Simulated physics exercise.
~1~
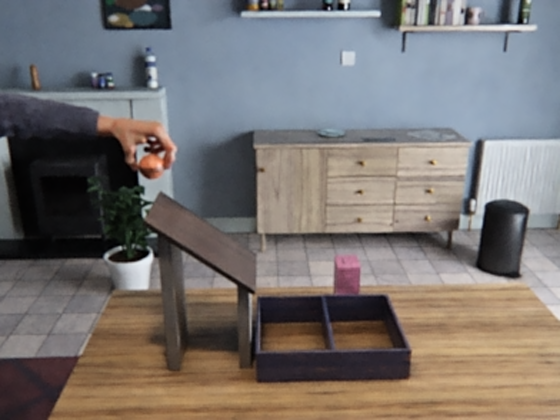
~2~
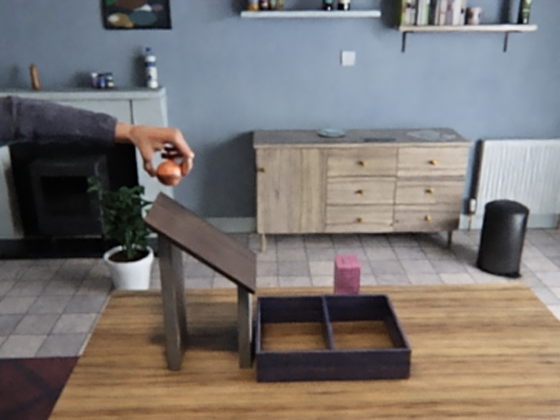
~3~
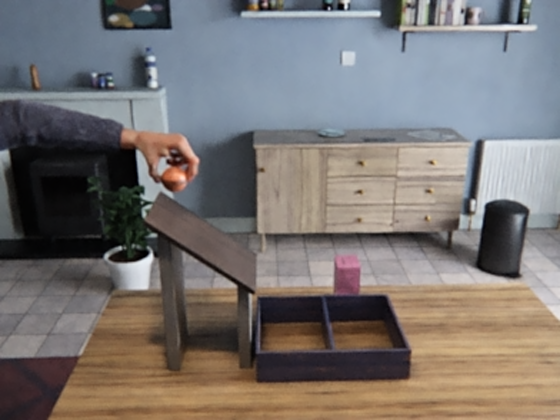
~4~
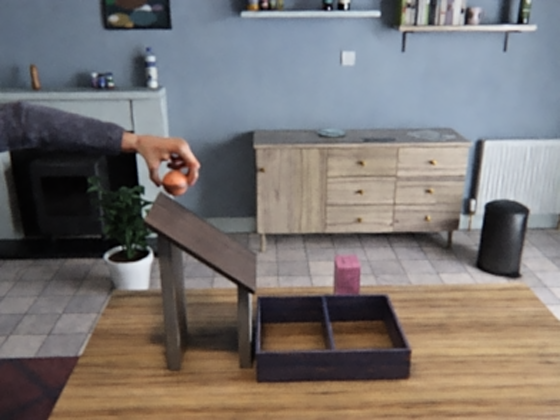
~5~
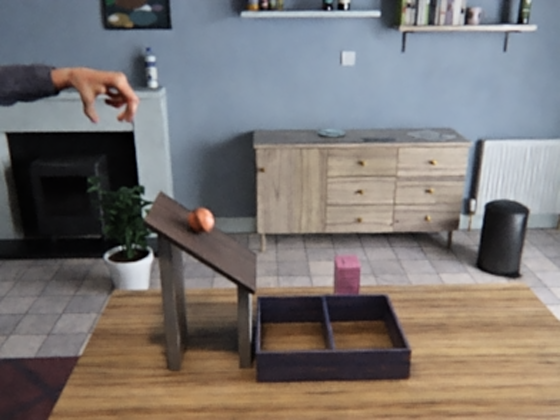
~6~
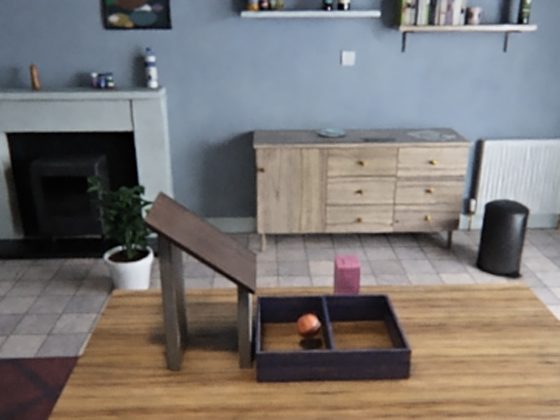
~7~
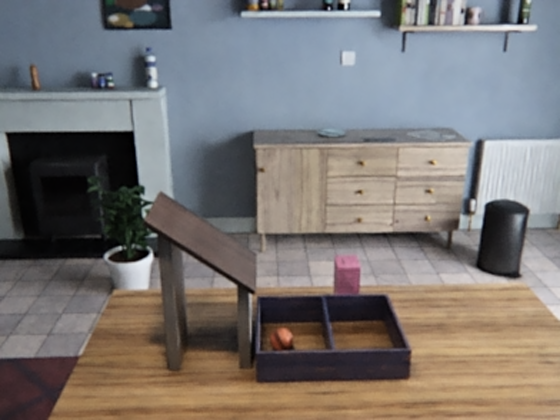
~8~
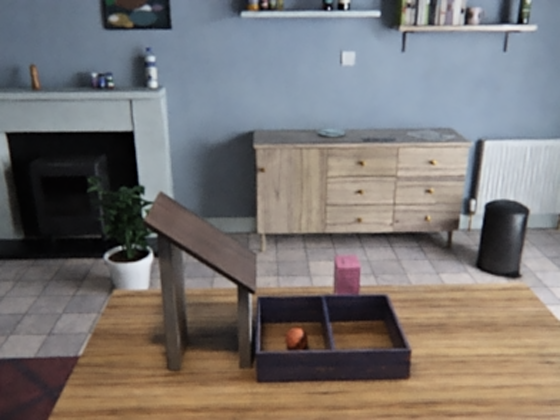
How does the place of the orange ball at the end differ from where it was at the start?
At the start the orange ball was held in a hand above the top of the slanted board, and at the end it was lower and farther right, inside the tray's bay next to the board.
